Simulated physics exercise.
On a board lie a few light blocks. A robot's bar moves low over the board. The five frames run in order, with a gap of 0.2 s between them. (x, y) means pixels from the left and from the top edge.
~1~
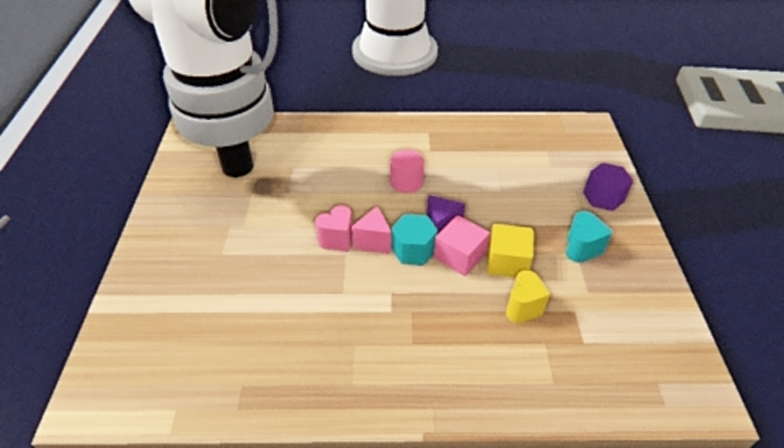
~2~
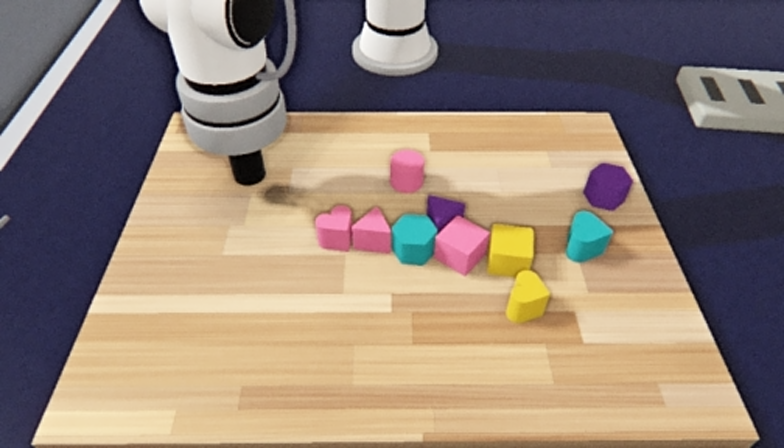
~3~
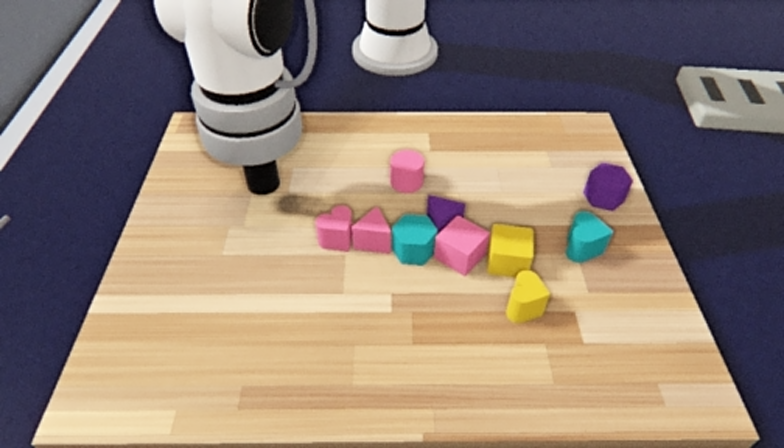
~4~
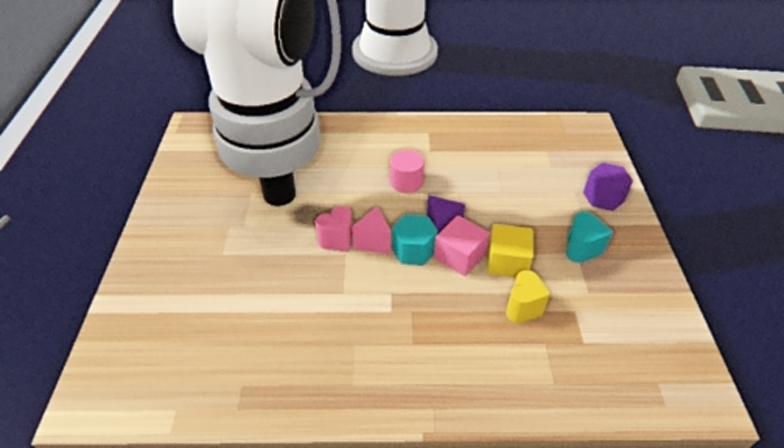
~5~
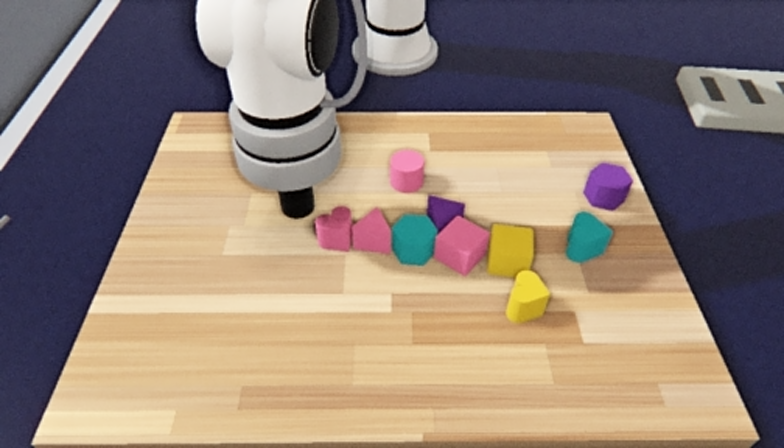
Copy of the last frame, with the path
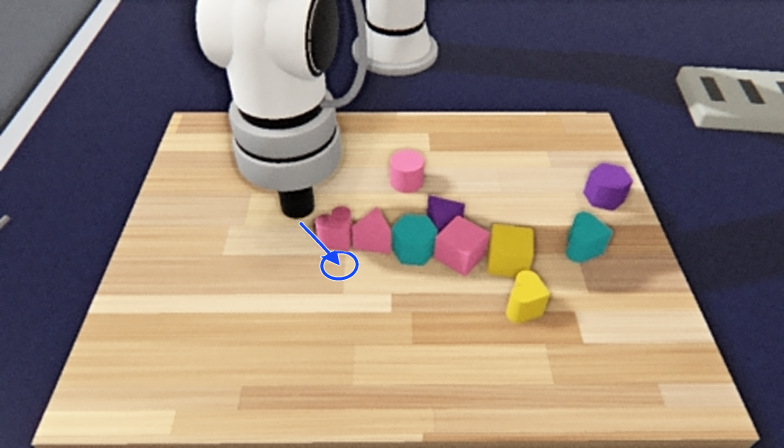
A robot arm with a short black bar moves gradually down and to the right over a wooden board, nearing the pink heart-shaped block at the left of a cluster of pink, turquoise, purple and yellow blocks, which stay still.
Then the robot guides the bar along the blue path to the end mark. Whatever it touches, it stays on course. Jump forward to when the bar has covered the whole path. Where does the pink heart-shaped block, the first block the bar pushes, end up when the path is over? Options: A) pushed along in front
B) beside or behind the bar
It's A.
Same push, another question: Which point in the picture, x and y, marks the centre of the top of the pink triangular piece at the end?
Pixel (386, 239).
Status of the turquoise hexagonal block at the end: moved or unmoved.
The answer is that it is displaced.
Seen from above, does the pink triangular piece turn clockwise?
I believe not.
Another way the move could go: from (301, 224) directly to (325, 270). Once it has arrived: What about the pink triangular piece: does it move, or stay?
When the path is over, the pink triangular piece has left its spot.
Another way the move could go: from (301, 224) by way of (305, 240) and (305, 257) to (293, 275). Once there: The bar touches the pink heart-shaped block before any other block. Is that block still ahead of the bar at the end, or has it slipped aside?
It ends up beside or behind the bar.
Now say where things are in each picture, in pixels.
In the first frame, lower end of the bar at (238, 168), tops of blocks, pink heart-shaped block at (336, 218), pink triangular piece at (373, 222), turquoise hexagonal block at (415, 229).
In the second frame, bar at (250, 176), blocks as before.
In the third frame, bar at (264, 185), blocks as before.
In the fourth frame, bar at (280, 195), blocks as before.
In the fifth frame, bar at (298, 208), pink heart-shaped block at (336, 218), pink triangular piece at (373, 222), turquoise hexagonal block at (415, 229).
The drawn path runs in a line from (301, 224) to (339, 265).
The first path, step by step. Halfway along, bar at (318, 227); pink heart-shaped block at (349, 231); pink triangular piece at (381, 228), turned 20° anticlockwise; turquoise hexagonal block at (422, 227).
At the end, bar at (338, 249); pink heart-shaped block at (364, 255), turned 20° anticlockwise; pink triangular piece at (386, 239), turned 80° anticlockwise; turquoise hexagonal block at (423, 225).
